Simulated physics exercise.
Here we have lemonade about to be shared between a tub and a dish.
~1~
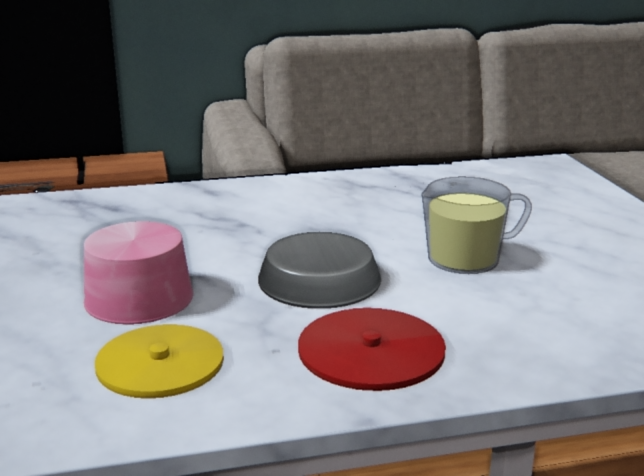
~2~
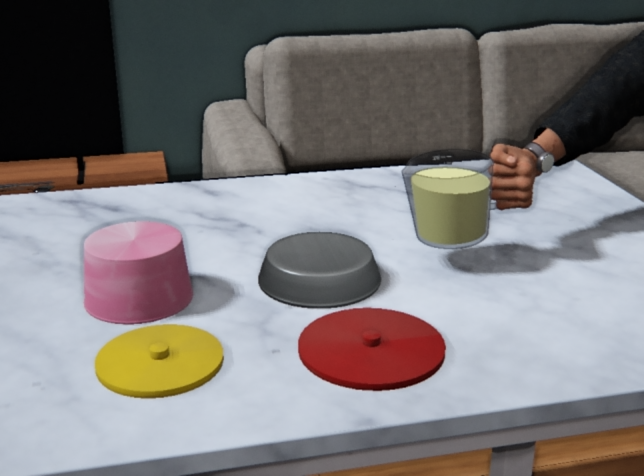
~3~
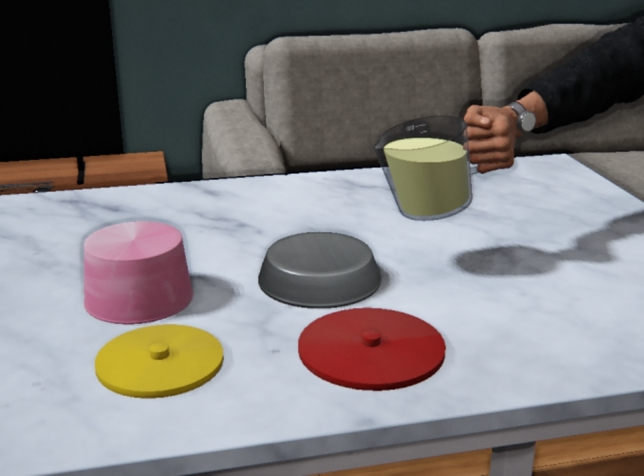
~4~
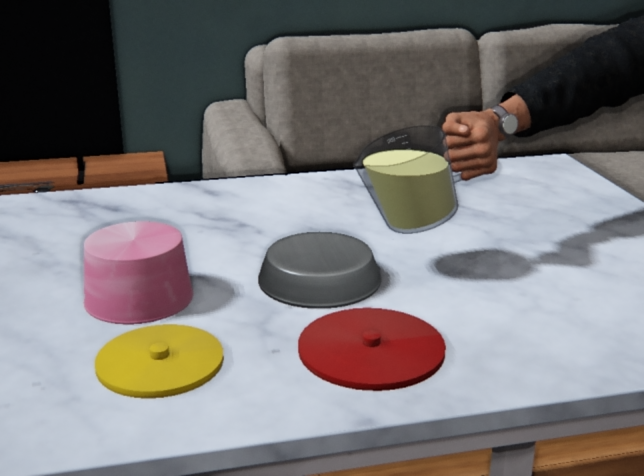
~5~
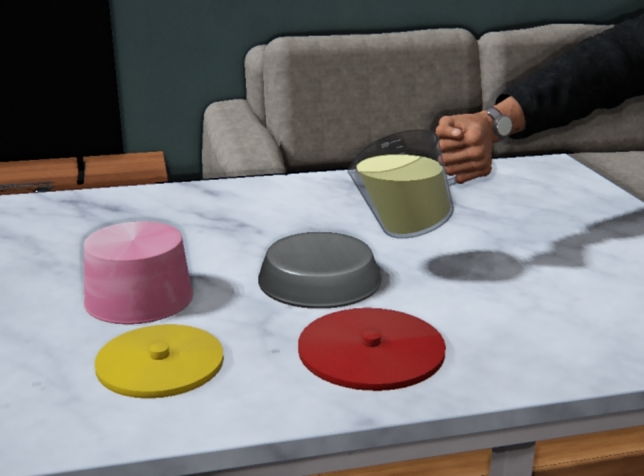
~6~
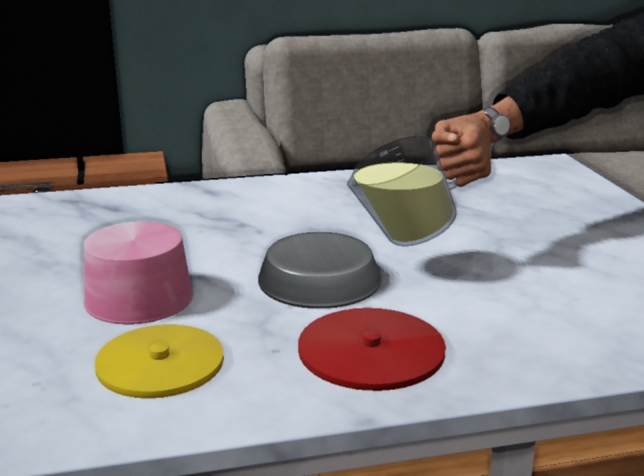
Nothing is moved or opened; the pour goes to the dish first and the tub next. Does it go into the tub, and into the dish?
The tub lets it run off outside and the dish lets it run off outside.
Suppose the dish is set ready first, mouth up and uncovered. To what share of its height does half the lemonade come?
About 50 per cent.
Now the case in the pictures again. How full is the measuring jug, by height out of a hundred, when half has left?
Near 40 in a hundred.
Shortly, it runs off the upturned base of the dish.
Then, it runs off the upturned base of the tub.
At the finish, the dish is empty, in a puddle; the tub is empty, in a puddle.
